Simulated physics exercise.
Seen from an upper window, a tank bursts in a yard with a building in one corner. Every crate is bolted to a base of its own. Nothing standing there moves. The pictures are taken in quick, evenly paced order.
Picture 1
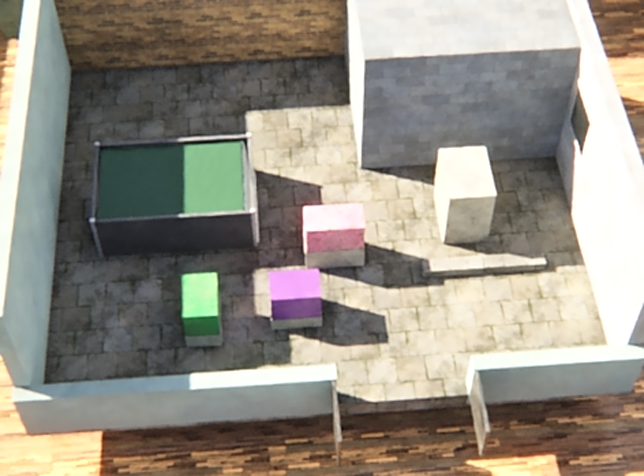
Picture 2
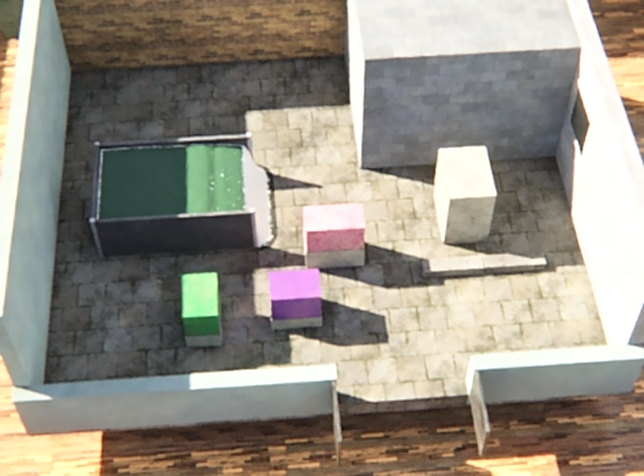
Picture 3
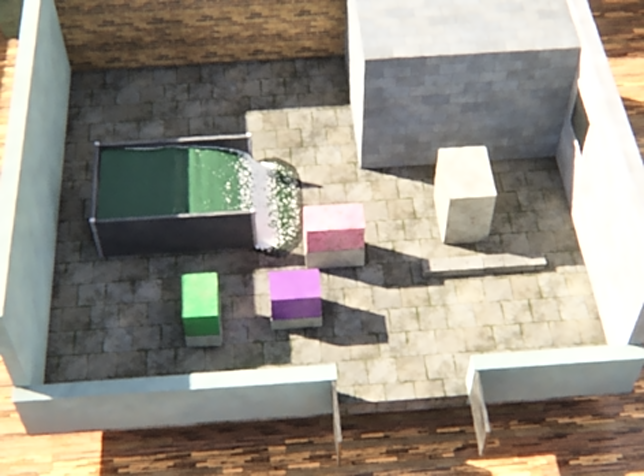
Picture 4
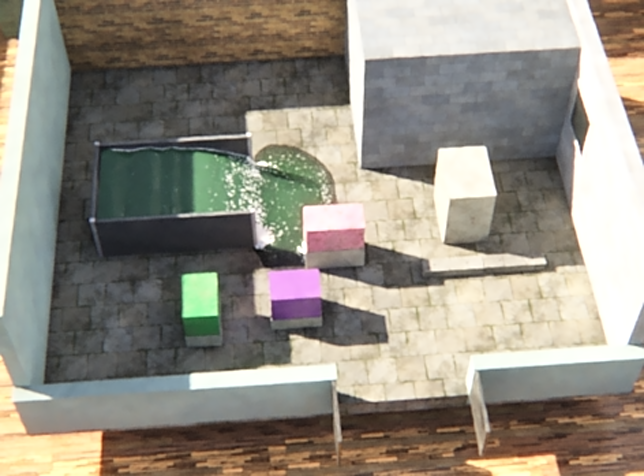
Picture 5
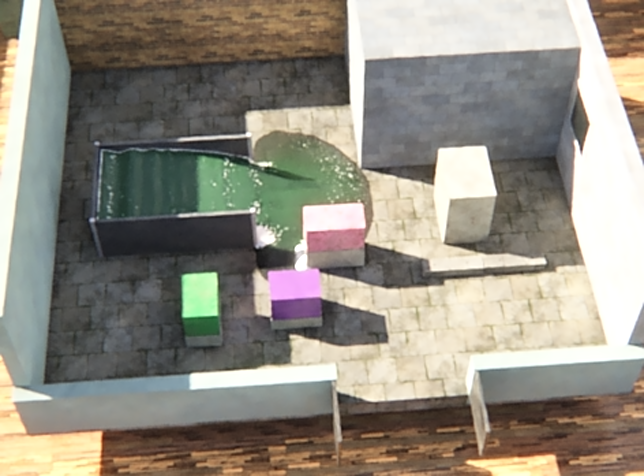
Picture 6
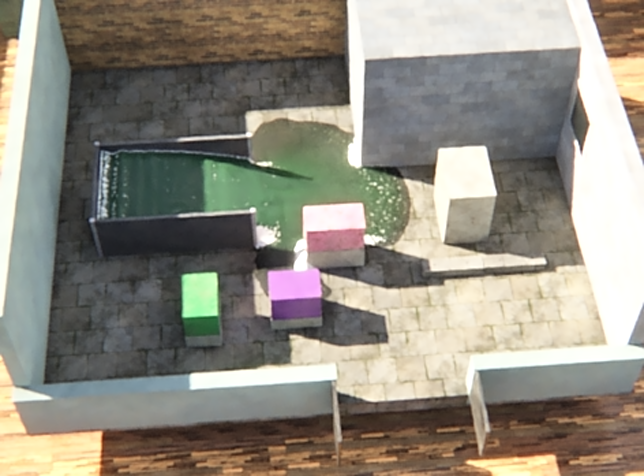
A grey block building fills the upper right corner of a walled, stone-paved yard seen from high above, with a dark-sided tank of green water at the left. Green, purple and pink-topped blocks stand near the centre and lower left, and a pale block and low kerb sit at right. Water bursts from the tank's right end, foaming and spreading rightward around the pink block towards the building, while the view stays still.
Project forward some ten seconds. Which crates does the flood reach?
The pink crate will come through untouched; the purple crate will come through untouched; the green crate will come through untouched.
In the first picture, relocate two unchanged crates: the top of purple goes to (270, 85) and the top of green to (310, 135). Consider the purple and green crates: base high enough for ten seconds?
First purple: It is dampened; then green: It is dampened.
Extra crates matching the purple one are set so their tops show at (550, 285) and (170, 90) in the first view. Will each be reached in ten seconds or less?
Order as asked: Unflooded / unflooded.
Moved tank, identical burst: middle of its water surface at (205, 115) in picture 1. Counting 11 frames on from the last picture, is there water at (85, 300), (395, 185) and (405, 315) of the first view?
Taking the three spots in order: Bare, swamped, swamped.
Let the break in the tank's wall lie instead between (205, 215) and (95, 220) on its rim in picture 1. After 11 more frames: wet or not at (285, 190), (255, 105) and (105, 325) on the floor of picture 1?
Well, the first one's left untouched, the second's left untouched, and the third's sodden.
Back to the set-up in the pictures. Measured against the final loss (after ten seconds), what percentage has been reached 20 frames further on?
I'd estimate close to 5 per cent.
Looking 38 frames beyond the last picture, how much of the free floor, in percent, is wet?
Estimated share: About 85 %.
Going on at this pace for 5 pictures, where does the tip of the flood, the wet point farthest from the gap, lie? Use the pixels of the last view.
Close to (558, 175).
A moment on, water covers 25 % of the floor; the pink crate water round its plinth, the purple crate water round its plinth, the green crate not reached.
Next, water covers 35 % of the floor; the pink crate water round its plinth, the purple crate water round its plinth, the green crate water round its plinth.
Then, water covers 60 % of the floor; the pink crate water round its plinth, the purple crate water round its plinth, the green crate water round its plinth.
Later, water covers 85 % of the floor; the pink crate water round its plinth, the purple crate water round its plinth, the green crate water round its plinth.
In the end, water covers 100 % of the floor; the pink crate stayed above the water, the purple crate stayed above the water, the green crate stayed above the water.
